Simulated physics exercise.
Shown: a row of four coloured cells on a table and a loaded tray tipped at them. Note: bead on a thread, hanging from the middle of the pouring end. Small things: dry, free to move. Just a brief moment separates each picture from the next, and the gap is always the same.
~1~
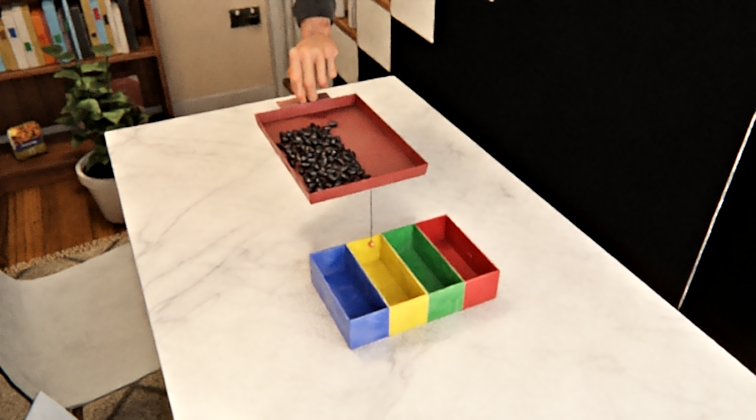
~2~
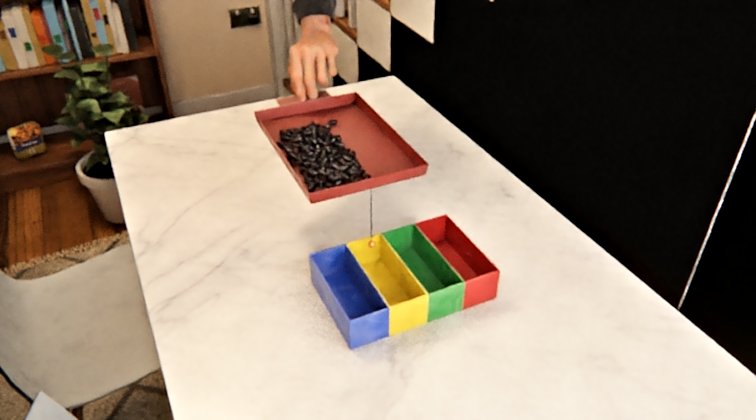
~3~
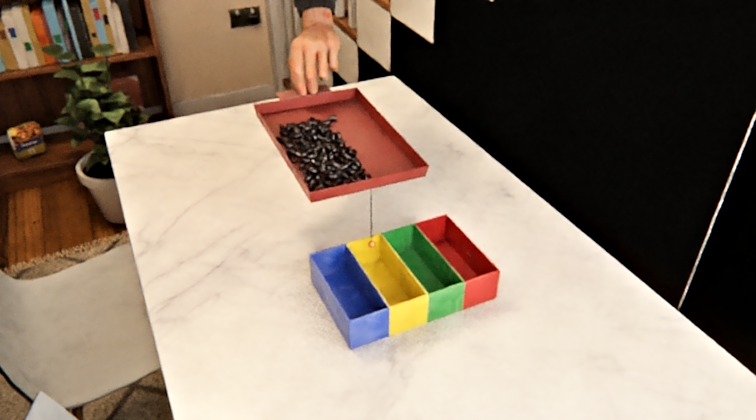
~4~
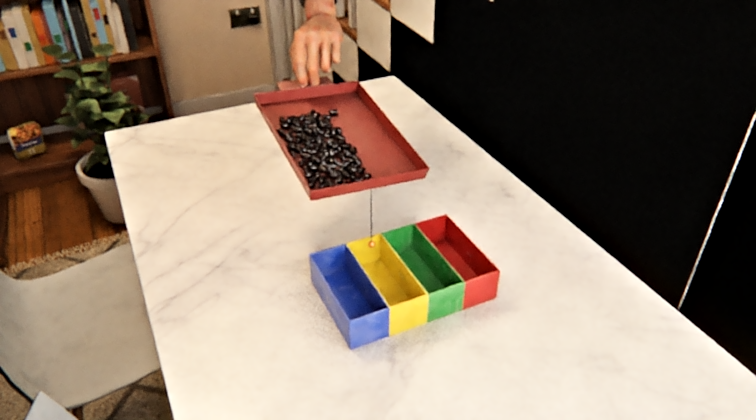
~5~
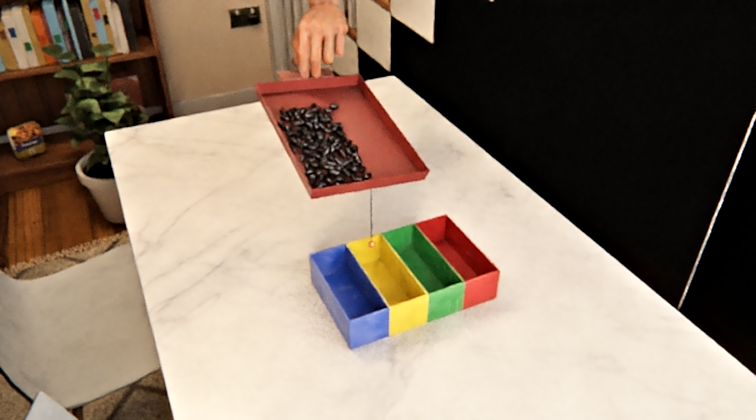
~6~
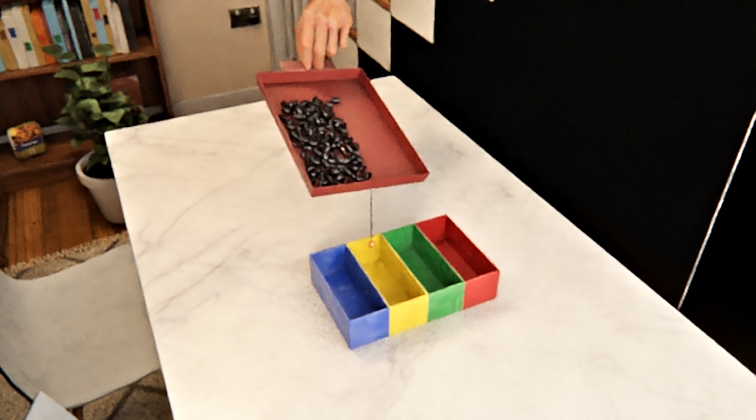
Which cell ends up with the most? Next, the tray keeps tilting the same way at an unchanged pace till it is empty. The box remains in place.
The green cell.
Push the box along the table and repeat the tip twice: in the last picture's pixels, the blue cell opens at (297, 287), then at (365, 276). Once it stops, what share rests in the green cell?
Around 10 % followed by around 50 %.
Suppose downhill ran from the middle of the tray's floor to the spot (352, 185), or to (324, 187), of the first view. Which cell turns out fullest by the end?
First aim: The blue one. Second aim: The cell in blue.
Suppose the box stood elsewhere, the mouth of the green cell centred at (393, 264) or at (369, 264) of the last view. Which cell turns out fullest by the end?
Red; the red one.
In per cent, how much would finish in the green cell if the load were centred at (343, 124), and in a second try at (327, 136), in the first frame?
Estimate: 70 % first, 50 % second.
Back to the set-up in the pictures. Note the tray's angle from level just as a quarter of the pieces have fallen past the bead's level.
At roughly 110°.
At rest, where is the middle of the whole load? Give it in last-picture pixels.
Around (419, 273).
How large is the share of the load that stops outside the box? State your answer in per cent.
My estimate is close to 0 %.
Soon after the last picture, tray tipped steeply; nearly all on the tray; a stray few falling or outside the box.
A little later, tray tipped past a quarter turn; nearly all on the tray; a small part in the green cell; a stray few in the red cell.
Later still, tray tipped past a quarter turn; about two thirds in the green cell; about a quarter in the red cell; about a quarter in the yellow cell.
At rest, tray tipped past a quarter turn; about two thirds in the green cell; about a quarter in the red cell; about a quarter in the yellow cell; none in the blue cell.
